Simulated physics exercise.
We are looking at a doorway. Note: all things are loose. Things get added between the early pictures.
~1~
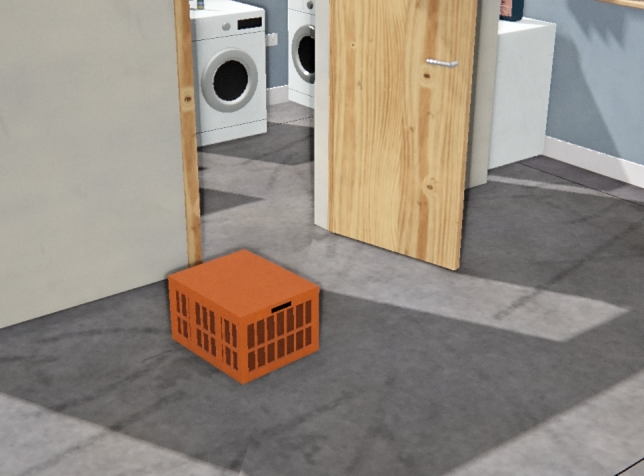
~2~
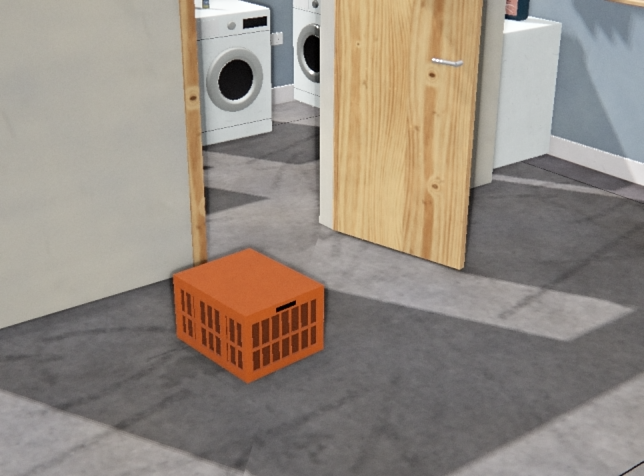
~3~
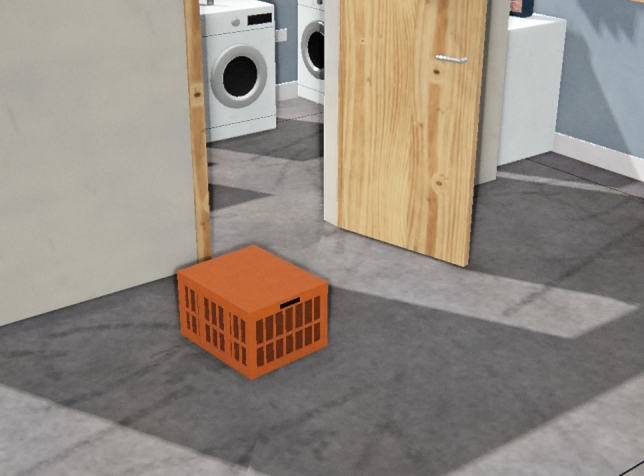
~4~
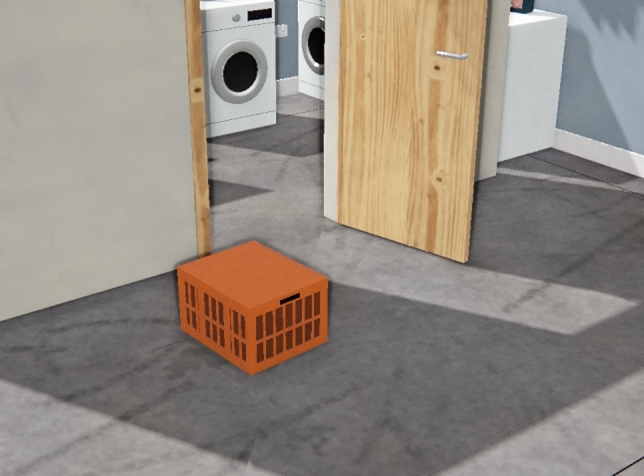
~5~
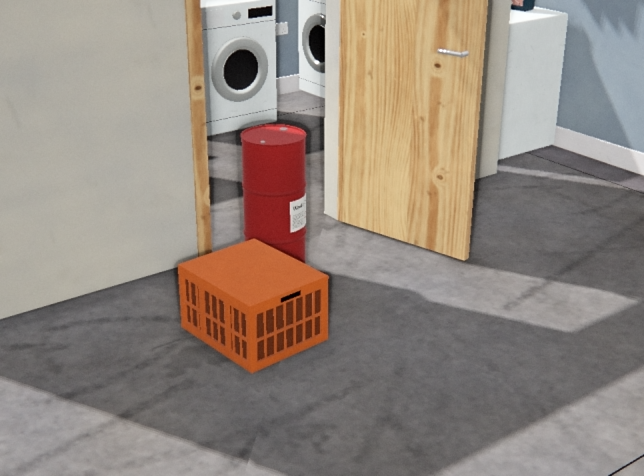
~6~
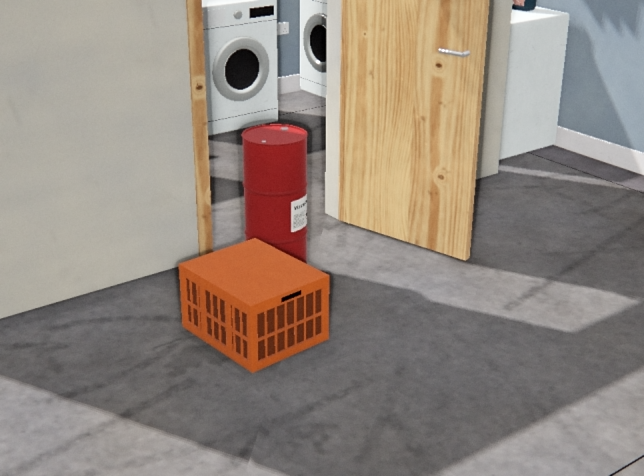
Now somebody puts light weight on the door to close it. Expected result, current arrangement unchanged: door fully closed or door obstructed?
Result: Door obstructed.
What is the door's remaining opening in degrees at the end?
Near 40° open.
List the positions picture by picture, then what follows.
Door wide open and still; orange chest (244, 313), in the first picture.
Door wide open and still; orange chest (249, 312), in the second picture.
Door wide open and still; orange chest (253, 309), in the third picture.
Door wide open and still; orange chest (252, 304), in the fourth picture.
Door wide open and still; orange chest (253, 302), in the fifth picture.
Door wide open and still; red drum (276, 207); orange chest (254, 302), in the sixth picture.
Then, 0.50 s on from there, open by 90°.
Then, 0.80 s on from there, open by 70°.
Then, 1.00 s on from there, open by 54°.
Then, 1.20 s on from there, open by 40°.
In the end, open by 39°; both unmoved. At the end, from the last picture's camera, red drum near (272, 206).
